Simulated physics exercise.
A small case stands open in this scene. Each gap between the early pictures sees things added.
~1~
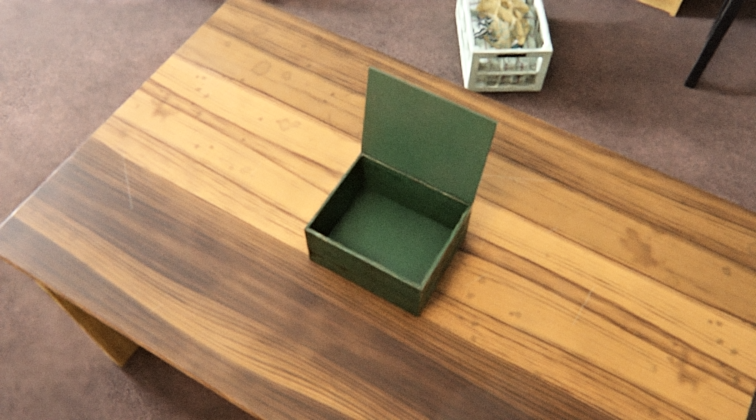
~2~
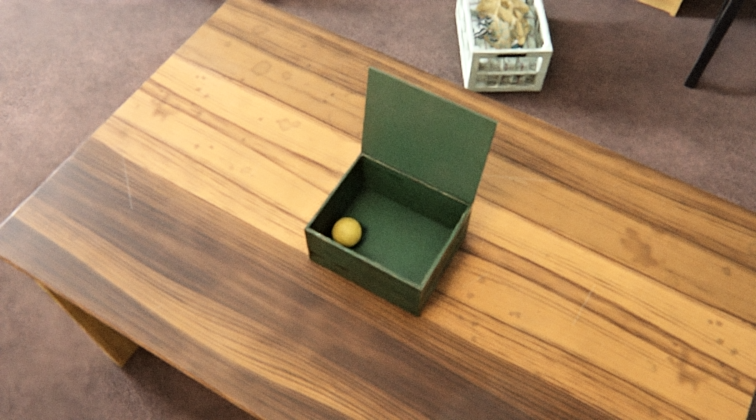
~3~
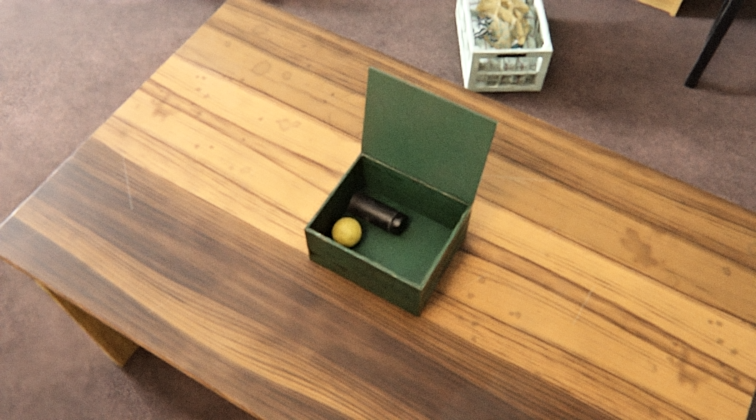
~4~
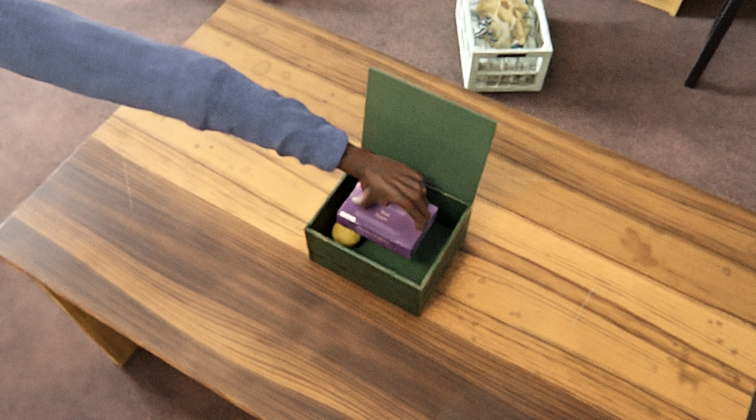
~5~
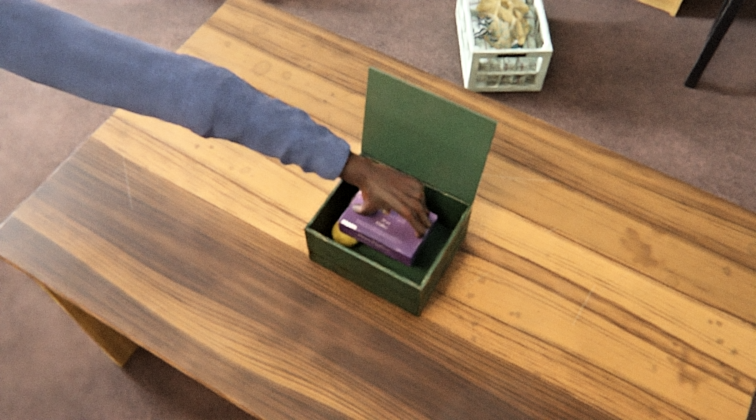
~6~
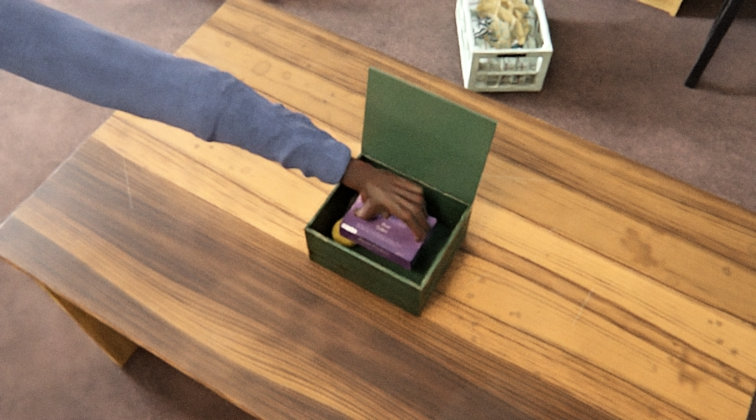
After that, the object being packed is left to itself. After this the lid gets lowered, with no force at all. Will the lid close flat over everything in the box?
Yes.
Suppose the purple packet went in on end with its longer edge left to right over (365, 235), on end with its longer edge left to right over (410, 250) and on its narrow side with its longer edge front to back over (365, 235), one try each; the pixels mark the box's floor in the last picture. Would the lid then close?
The first placement leaves the lid fully closed, the second partly open, and the third fully closed.
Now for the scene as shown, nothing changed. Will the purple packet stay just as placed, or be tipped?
Simply put, the purple packet gets tilted.
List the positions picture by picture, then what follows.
In the first picture, the last thing is not in view yet.
In the second picture, the last thing is not in view yet.
In the third picture, the last thing is not in view yet; black shaker (378, 214).
The fourth picture shows coming down; purple packet (387, 215).
The fifth picture shows coming down; purple packet (388, 223).
The sixth picture shows in place under the hand; purple packet (388, 227).
Then, 1.40 s on from there, lid 73° above the rim; purple packet turned 27° from how it was put near (391, 228).
Then, 1.90 s on from there, lid 23° above the rim; purple packet turned 27° from how it was put near (392, 228).
In the end, lid shut; left askew, purple packet; the other 2 unmoved. At the end, from the last picture's camera, purple packet near (389, 235).
